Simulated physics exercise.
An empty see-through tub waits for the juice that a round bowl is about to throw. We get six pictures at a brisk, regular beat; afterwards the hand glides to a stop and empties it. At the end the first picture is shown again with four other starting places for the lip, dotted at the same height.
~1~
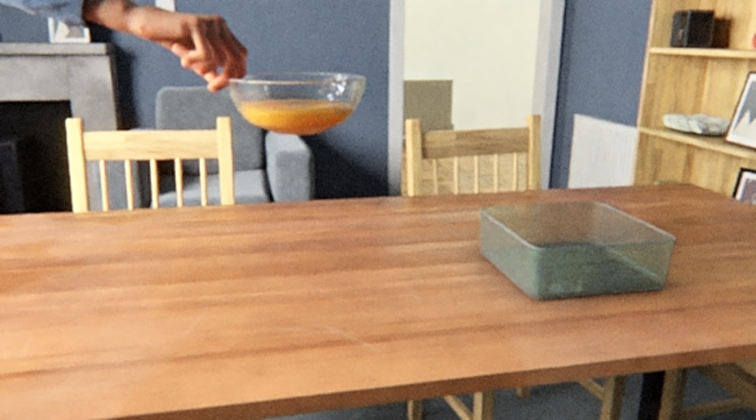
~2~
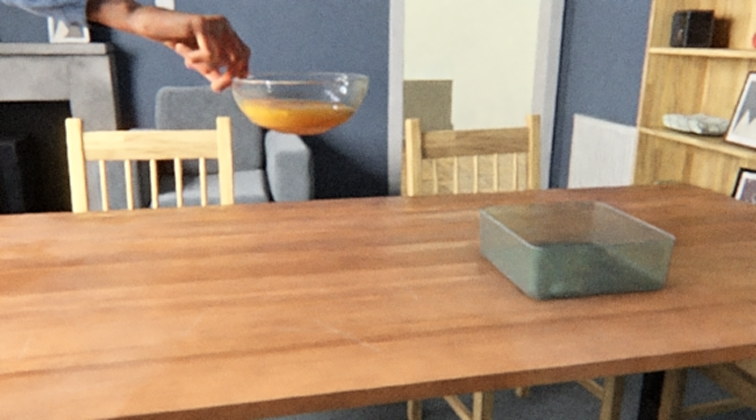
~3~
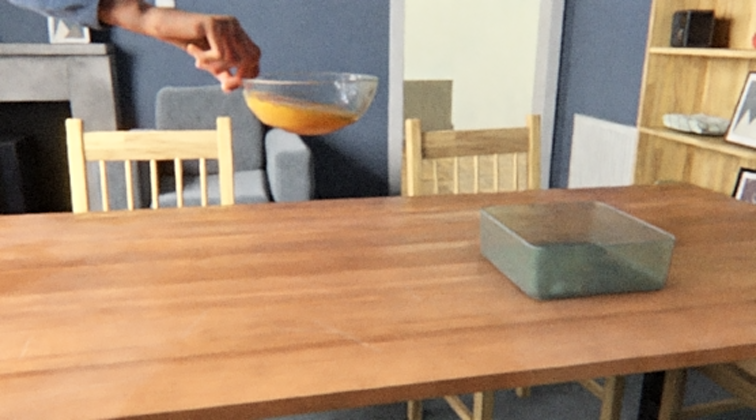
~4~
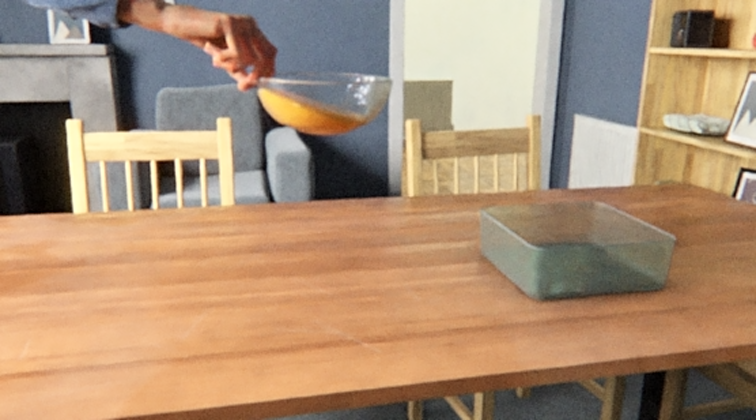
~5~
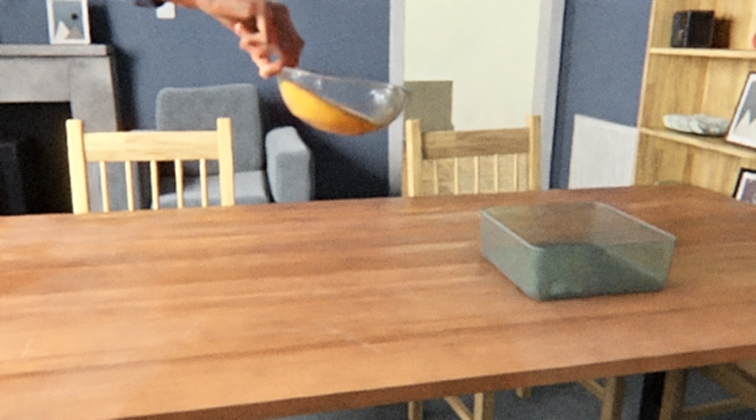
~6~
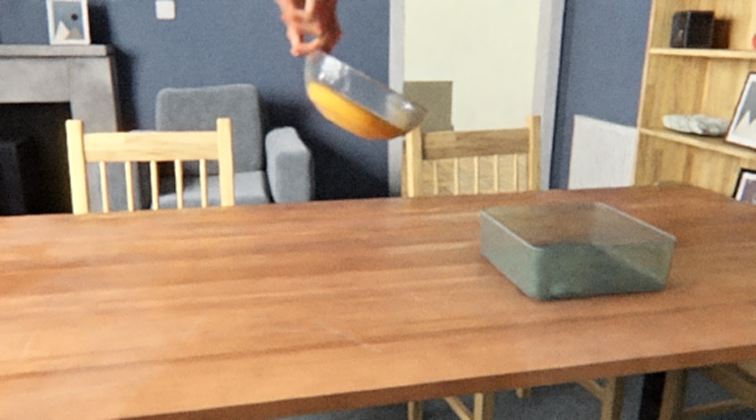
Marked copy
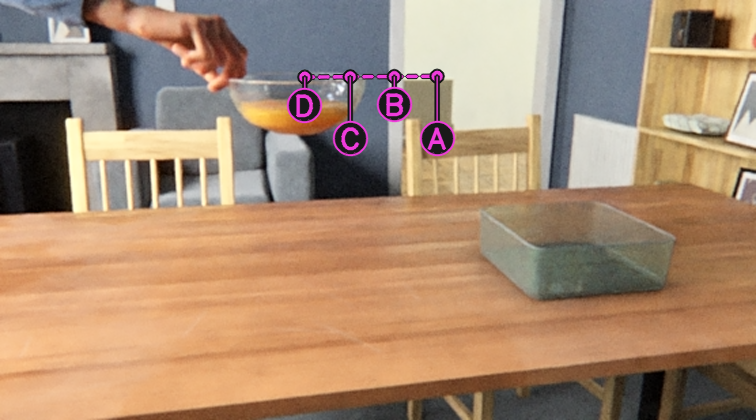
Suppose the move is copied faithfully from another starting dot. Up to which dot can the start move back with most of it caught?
That is place B.
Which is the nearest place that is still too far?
Place C.
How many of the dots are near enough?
Two.
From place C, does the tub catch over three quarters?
No, it does not.
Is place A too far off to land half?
No, that is safe.
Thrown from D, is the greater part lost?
Yes, it does.
On the marked copy, A at (437, 76); B at (394, 76); C at (350, 76); D at (304, 77).
With A, about 68 % lands in the tub, 8 % falls short and 24 % goes beside or beyond.
With B, about 62 % lands in the tub, 18 % falls short and 20 % goes beside or beyond.
With C, about 29 % lands in the tub, 63 % falls short and 8 % goes beside or beyond.
With D, about 0 % lands in the tub, 99 % falls short.
